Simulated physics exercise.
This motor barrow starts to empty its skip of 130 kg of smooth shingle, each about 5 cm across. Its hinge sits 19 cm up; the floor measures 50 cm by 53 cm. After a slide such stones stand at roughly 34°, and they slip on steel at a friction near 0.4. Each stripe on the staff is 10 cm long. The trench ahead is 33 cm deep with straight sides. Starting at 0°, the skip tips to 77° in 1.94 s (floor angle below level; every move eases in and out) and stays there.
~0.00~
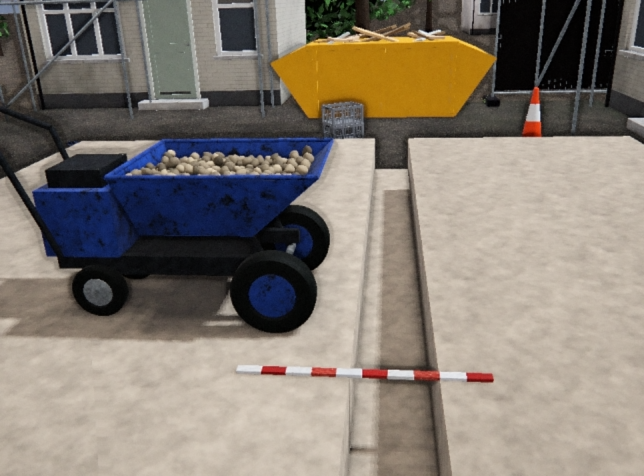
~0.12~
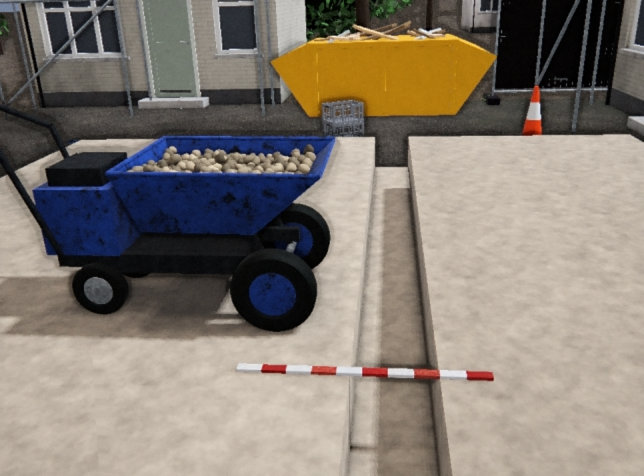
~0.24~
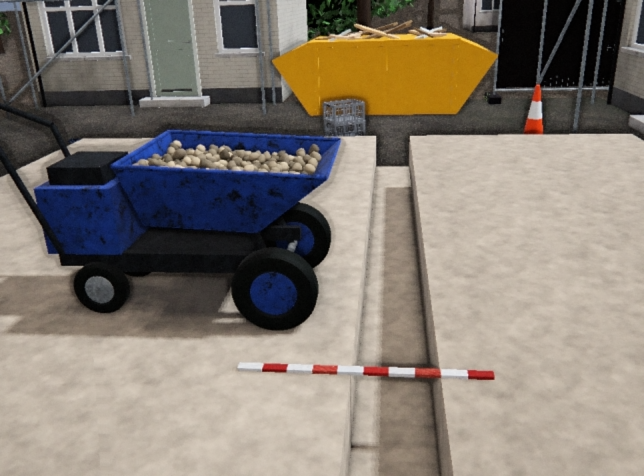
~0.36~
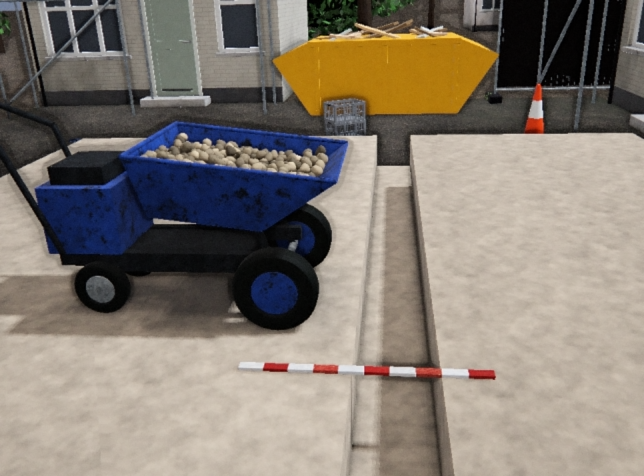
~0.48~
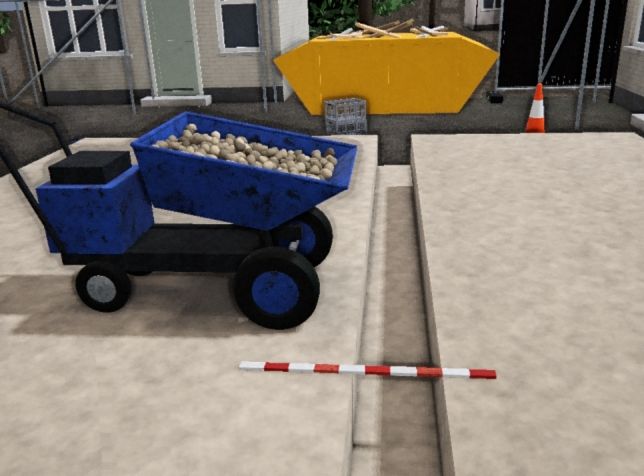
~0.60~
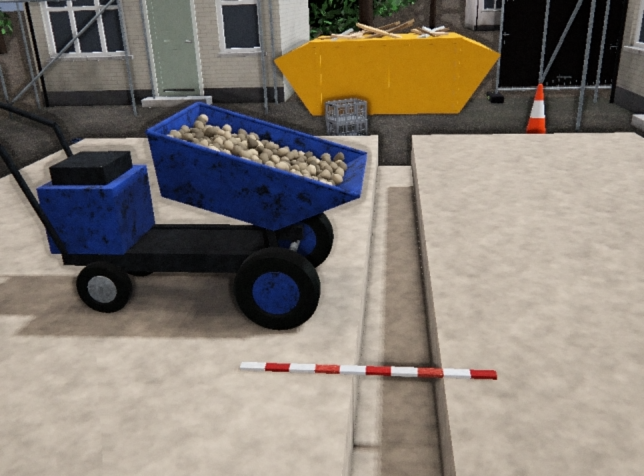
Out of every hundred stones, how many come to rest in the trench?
Roughly 37 per cent ends in the trench.
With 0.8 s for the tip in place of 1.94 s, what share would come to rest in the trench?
In that case some 30 per cent.
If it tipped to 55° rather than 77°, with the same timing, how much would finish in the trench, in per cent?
Then about 50 per cent.
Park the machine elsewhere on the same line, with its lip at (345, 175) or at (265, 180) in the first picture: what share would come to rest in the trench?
About 10 and 95 per cent.
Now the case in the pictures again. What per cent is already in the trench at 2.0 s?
About 30 per cent by then.
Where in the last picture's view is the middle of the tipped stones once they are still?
Their middle is at about (465, 296).
After 1.5 s the floor is at 65°; 85 % in the skip, 6 % in the trench, 9 % past the trench; the foremost stones are at (457, 288).
After 2.0 s the floor is at 77°; 5 % in the skip, 31 % in the trench, 64 % past the trench; the foremost stones are past the picture's edge.
After 2.4 s the floor is at 77°; 0 % in the skip, 36 % in the trench, 64 % past the trench; the foremost stones are past the picture's edge.
After 4.3 s the floor is at 77°; 0 % in the skip, 37 % in the trench, 63 % past the trench; the foremost stones are past the picture's edge.
